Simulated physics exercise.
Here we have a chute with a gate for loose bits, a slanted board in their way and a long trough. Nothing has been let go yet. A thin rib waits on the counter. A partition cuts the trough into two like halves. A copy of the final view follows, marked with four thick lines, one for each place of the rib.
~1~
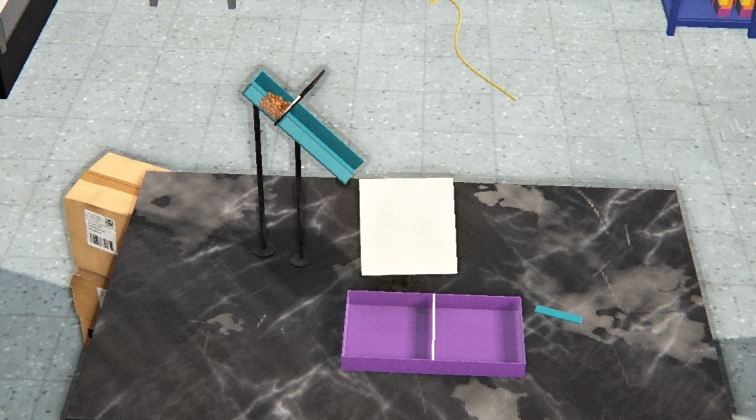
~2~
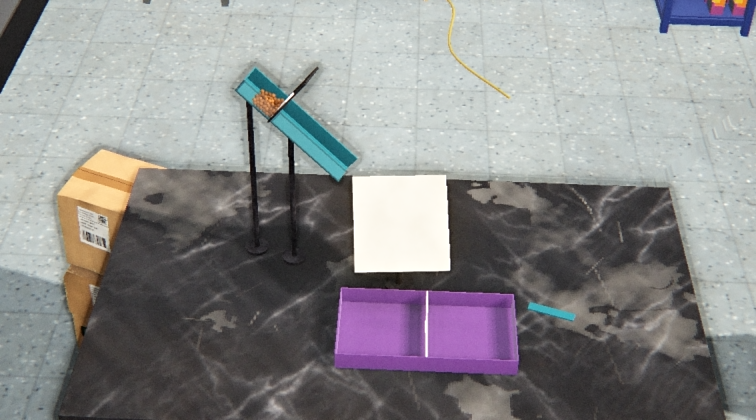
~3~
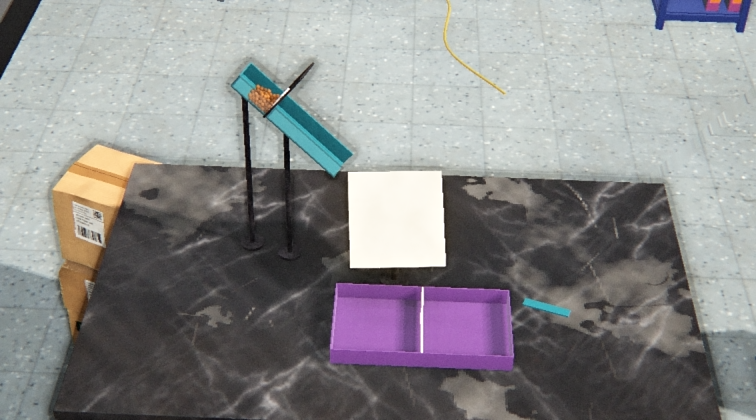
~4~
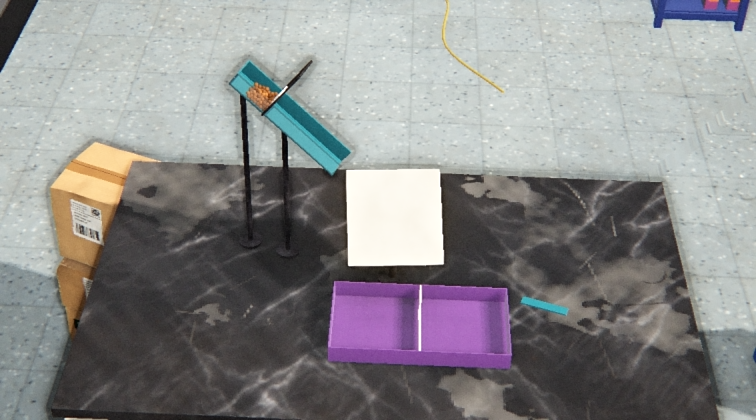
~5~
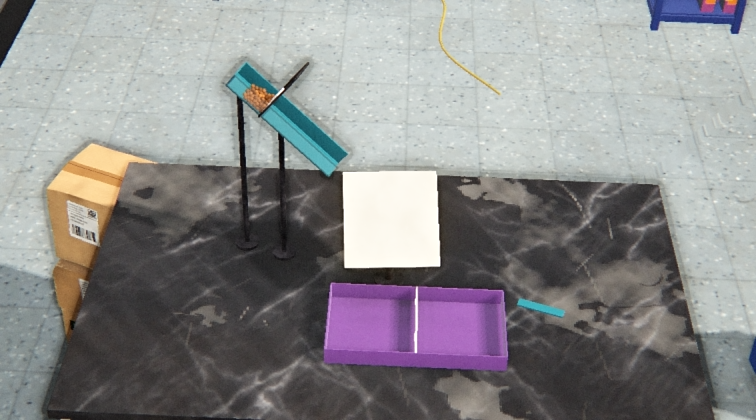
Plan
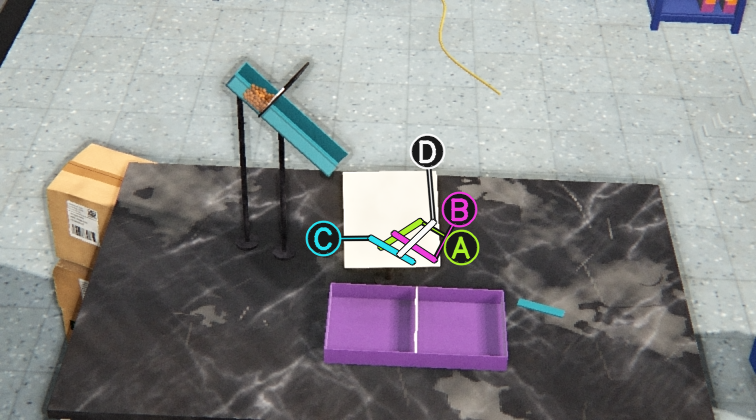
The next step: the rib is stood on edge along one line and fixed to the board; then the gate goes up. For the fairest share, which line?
Use line B.
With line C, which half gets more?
Right.
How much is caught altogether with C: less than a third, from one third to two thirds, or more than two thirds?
It is more than two thirds.
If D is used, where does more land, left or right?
The left half.
On the marked copy, line A from (420, 221) to (380, 247); line B from (394, 233) to (434, 259); line C from (370, 238) to (412, 261); line D from (433, 222) to (399, 254).
With A, of what is caught, almost all in the left half, just a few in the right.
With B, of what is caught, roughly half in the left half, roughly half in the right.
With C, of what is caught, about a tenth in the left half, almost all in the right.
With D, of what is caught, almost all in the left half, just a few in the right.
